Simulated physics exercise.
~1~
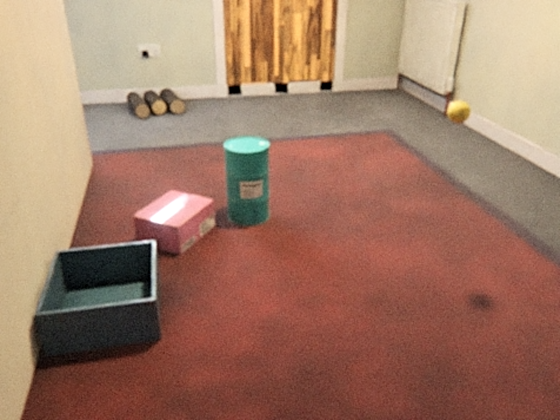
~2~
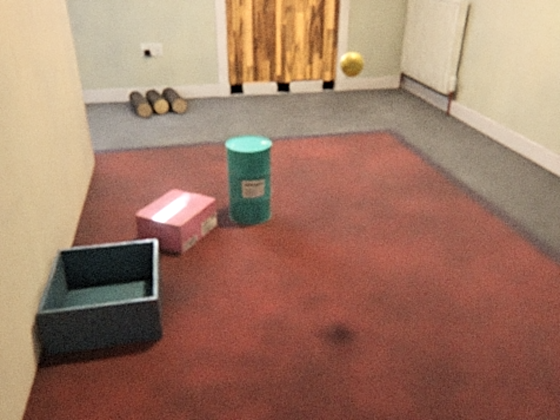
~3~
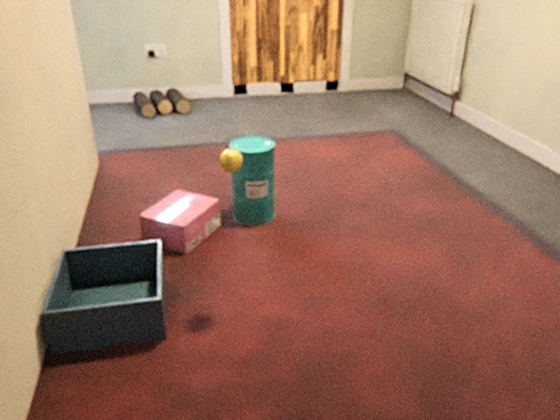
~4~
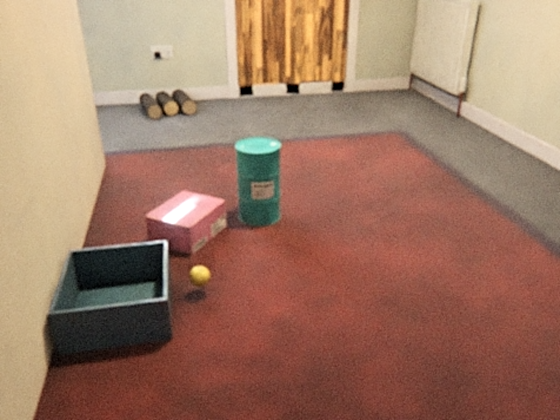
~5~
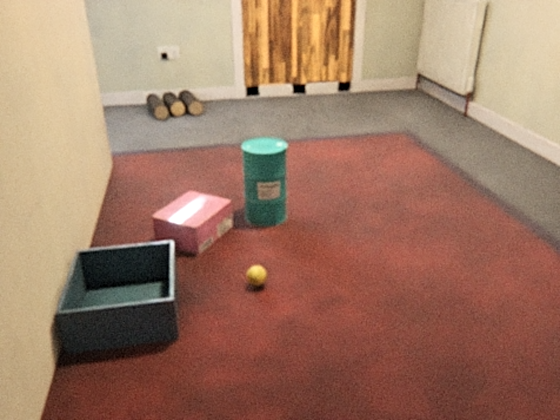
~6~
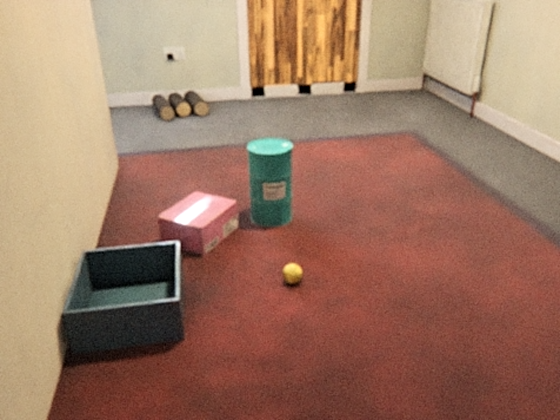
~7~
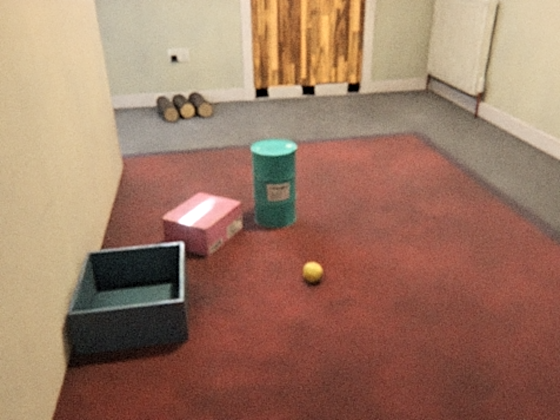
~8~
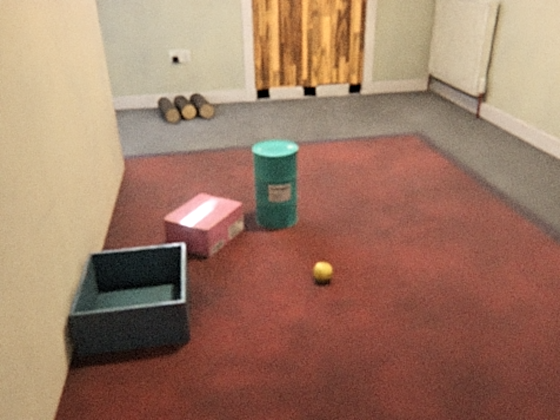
In a room with a dark red carpet, a yellow ball flew leftward past a turquoise canister and a pink parcel toward an open box, but it dropped just short, moved back to the right and ended up on the carpet outside.
